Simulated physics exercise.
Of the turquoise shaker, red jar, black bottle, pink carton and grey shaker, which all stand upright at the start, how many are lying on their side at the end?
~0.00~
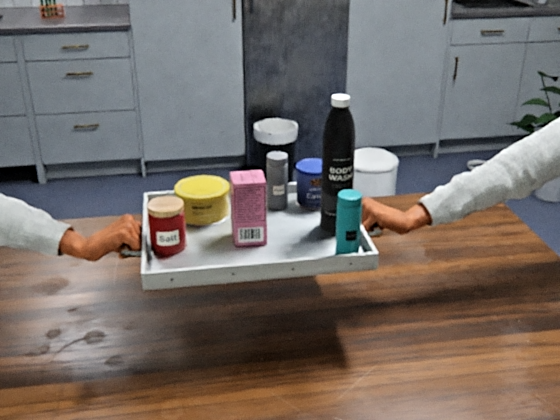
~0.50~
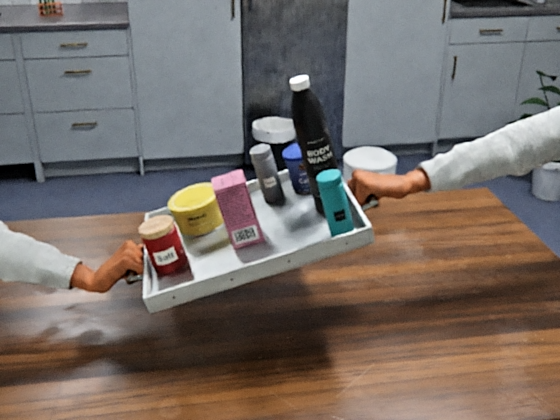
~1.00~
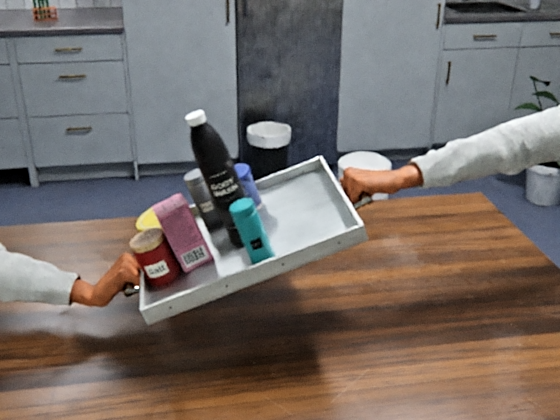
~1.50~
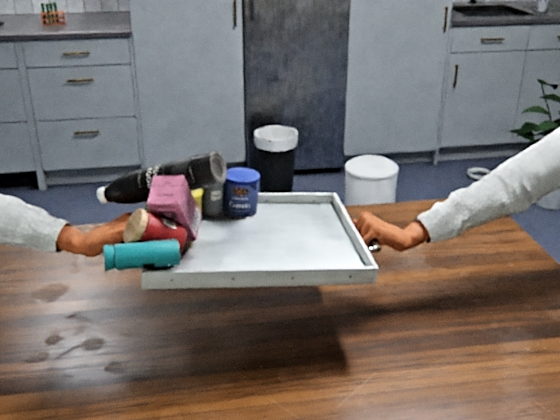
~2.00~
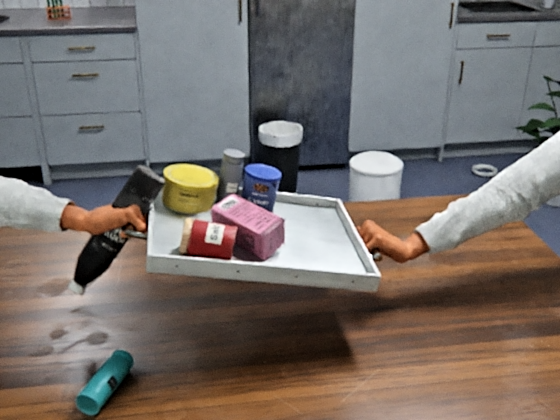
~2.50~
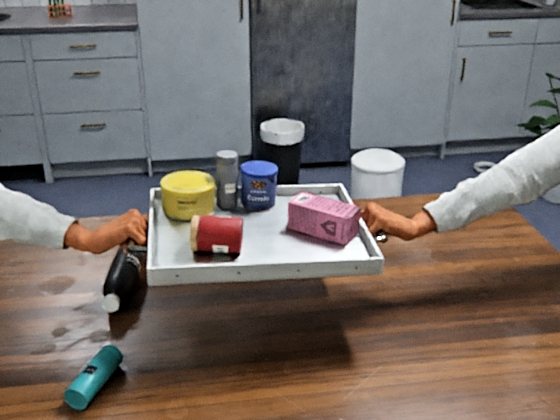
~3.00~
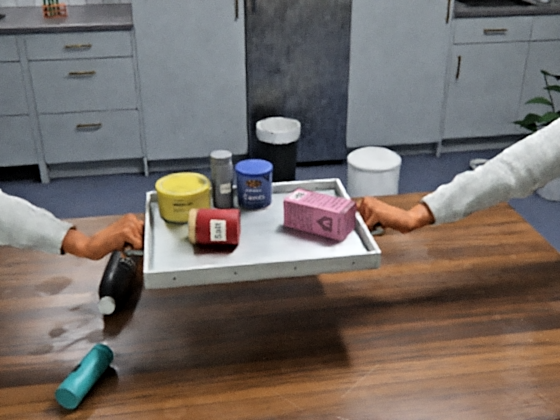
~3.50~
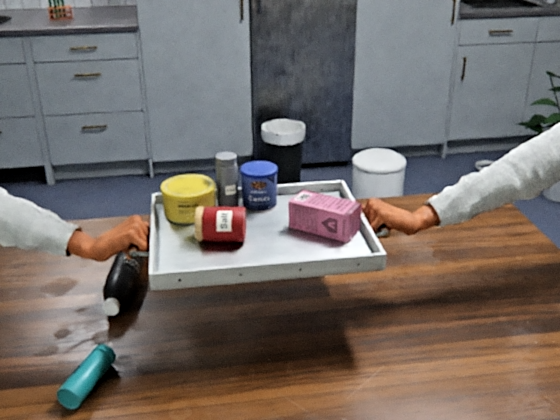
Four of them end up on their side. The red jar and pink carton lie on the tray, and the turquoise shaker and black bottle lie off it, while the grey shaker stands upright.
